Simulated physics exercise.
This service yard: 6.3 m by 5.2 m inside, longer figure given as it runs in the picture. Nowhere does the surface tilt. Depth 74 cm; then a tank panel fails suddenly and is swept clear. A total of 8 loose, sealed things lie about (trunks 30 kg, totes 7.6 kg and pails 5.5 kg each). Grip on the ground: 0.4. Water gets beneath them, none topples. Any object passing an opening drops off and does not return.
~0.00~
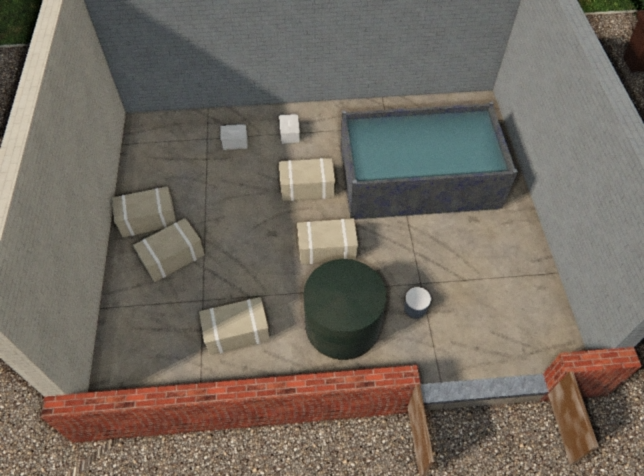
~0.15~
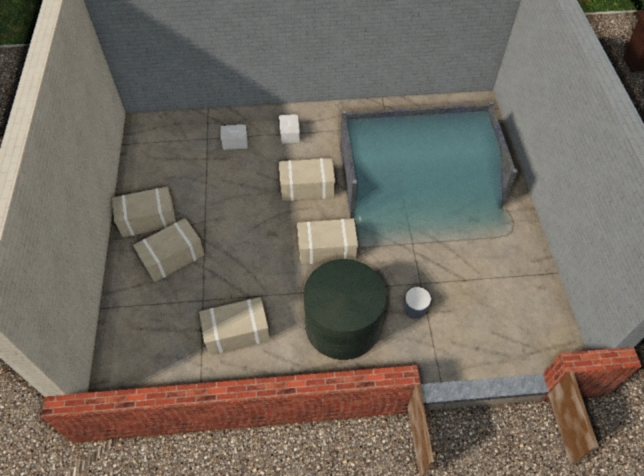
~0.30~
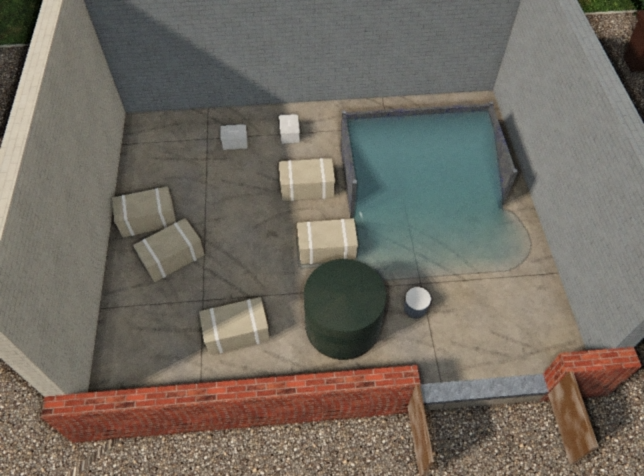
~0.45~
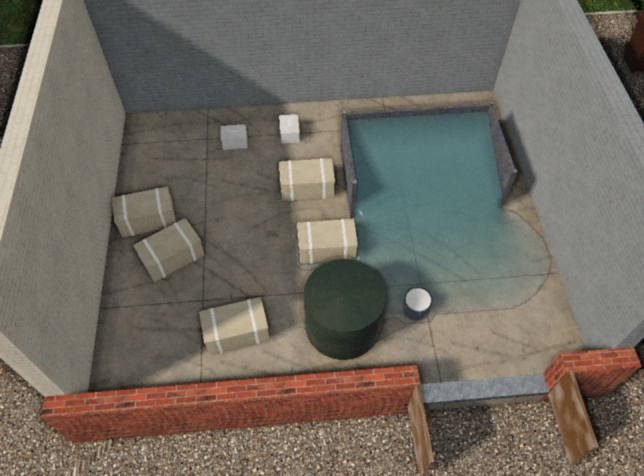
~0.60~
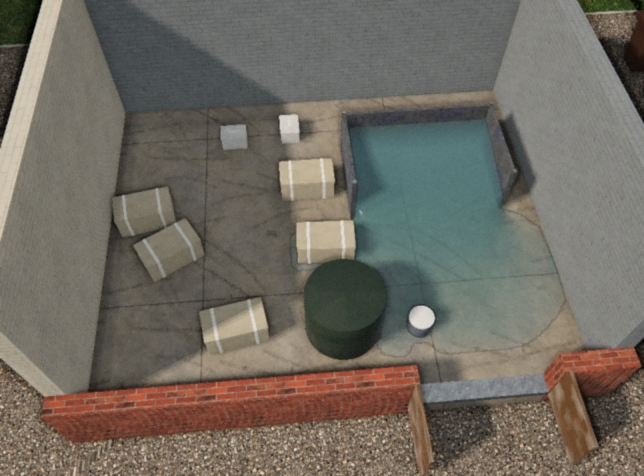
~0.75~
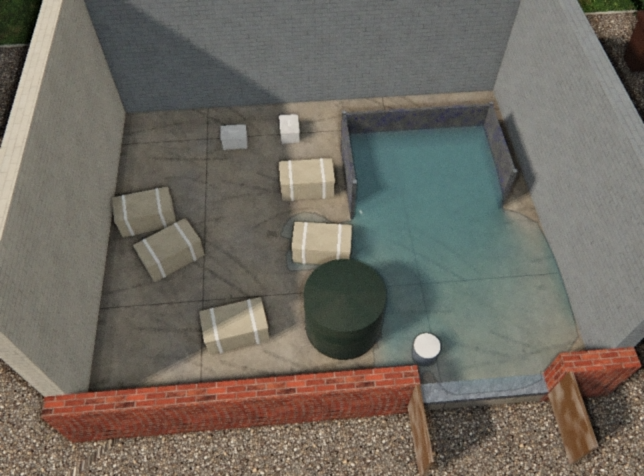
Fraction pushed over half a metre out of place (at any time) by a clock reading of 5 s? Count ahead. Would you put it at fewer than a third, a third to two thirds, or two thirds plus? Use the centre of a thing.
I would say fewer than a third.
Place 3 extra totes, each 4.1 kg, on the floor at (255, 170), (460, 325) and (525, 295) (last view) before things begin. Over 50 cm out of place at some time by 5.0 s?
In the order asked: Not as far, farther than that, farther than that.
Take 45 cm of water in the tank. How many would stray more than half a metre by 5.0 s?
Then it comes to 1.
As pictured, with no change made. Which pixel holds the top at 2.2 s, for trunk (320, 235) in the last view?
About (253, 243), give or take.
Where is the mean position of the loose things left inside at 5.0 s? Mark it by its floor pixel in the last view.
About (235, 214).
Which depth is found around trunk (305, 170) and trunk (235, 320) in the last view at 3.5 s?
Depth approx. 2 cm / 4 cm.
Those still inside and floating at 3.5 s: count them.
At that moment it comes to 0.
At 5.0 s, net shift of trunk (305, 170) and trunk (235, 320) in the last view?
Shifts in order: 0 cm; 0 cm.
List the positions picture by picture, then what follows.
The first picture shows a pail at (418, 298) rests on the ground; a trunk at (327, 234) rests on the ground; 2.9 m2 under water; 0 of 8 have shifted.
The second picture shows a pail at (418, 298), on the bottom; a trunk at (327, 234), on the bottom; 4.1 m2 under water; 0 of 8 have shifted.
The third picture shows a pail at (418, 298), on the bottom; a trunk at (327, 234), on the bottom; 5.6 m2 under water; 0 of 8 have shifted.
The fourth picture shows a pail at (418, 299), on the bottom; a trunk at (327, 234) rests on the ground; 7.3 m2 under water; 0 of 8 have shifted.
The fifth picture shows a pail at (422, 317) rests on the ground, 28 cm from its start; a trunk at (326, 235) rests on the ground; water covers 8.8 m2; 1 of 8 have shifted.
The sixth picture shows a pail at (427, 345) rests on the ground, 67 cm from its start; a trunk at (322, 237) rests on the ground, 8 cm from its start; water covers 10.4 m2; 2 of 8 have shifted.
After 1.1 s 1 of 8 are over 50 cm from their spots; 0 afloat.
After 2.2 s 2 of 8 are over 50 cm from their spots; 0 afloat.
After 3.5 s 2 of 8 are over 50 cm from their spots; 0 afloat.
After 5.0 s 2 of 8 are over 50 cm from their spots, and 2 have been at some point; 0 afloat.
